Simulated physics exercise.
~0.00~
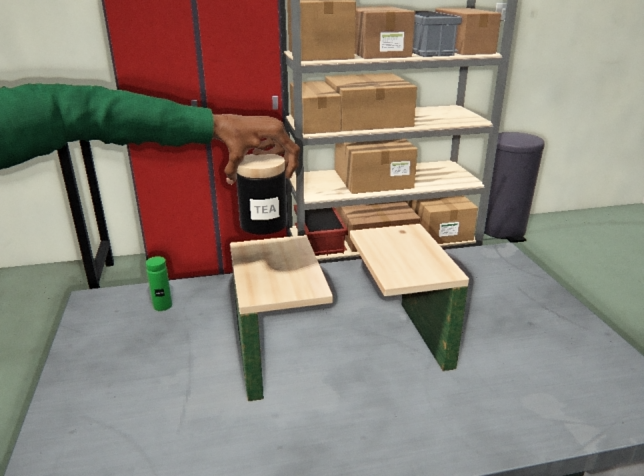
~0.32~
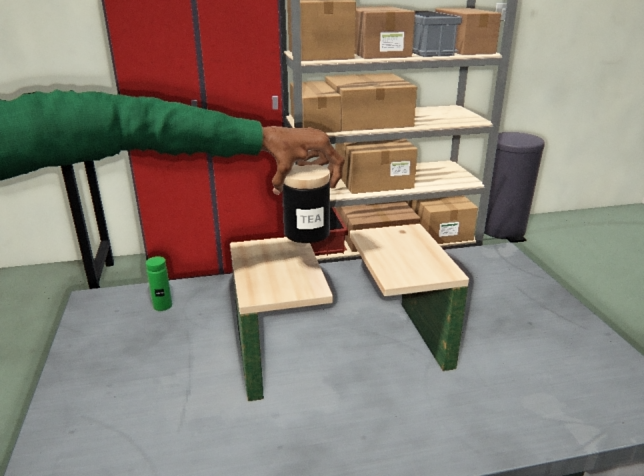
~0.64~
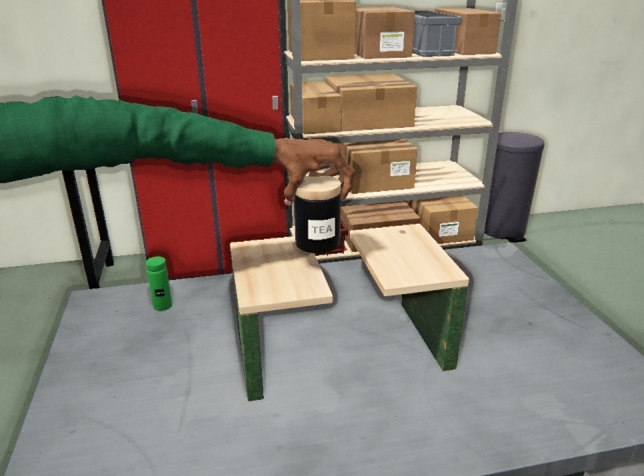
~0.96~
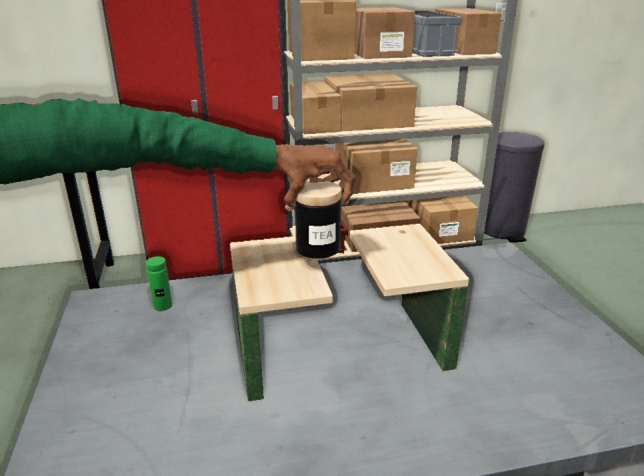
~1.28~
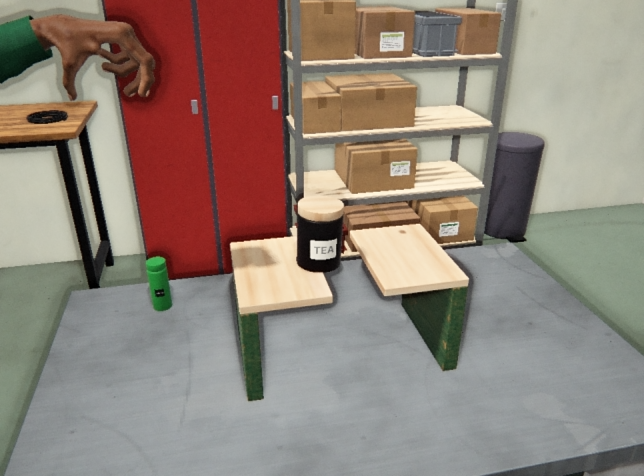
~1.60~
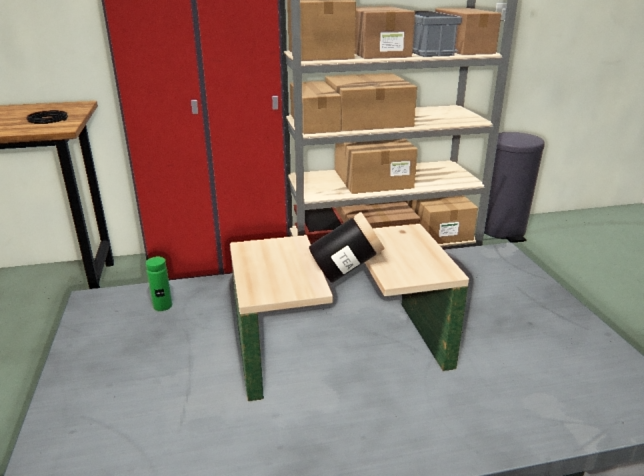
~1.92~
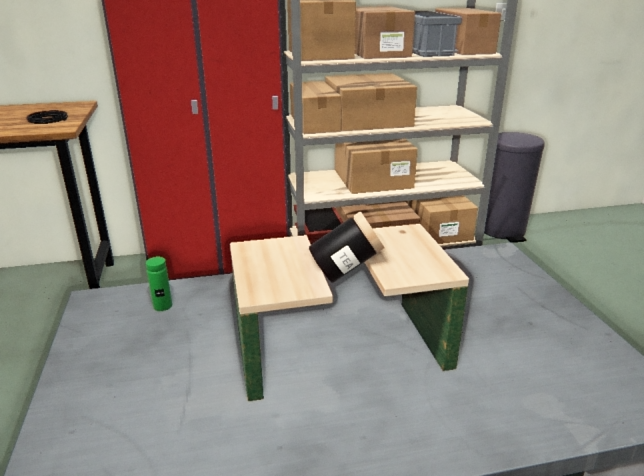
A black jar labelled TEA, with a pale lid, hangs from a hand in a green sleeve above a grey table, viewed from slightly above in a storeroom with red lockers and shelves of boxes. Two pale wooden ledges on green supports stand with a slot between them, and a green shaker sits to the left. The hand carries the jar right and lowers it upright toward the slot, then lets go and withdraws left. The jar tips over to the right and lodges leaning across the gap, where it stays, while the shaker never moves.
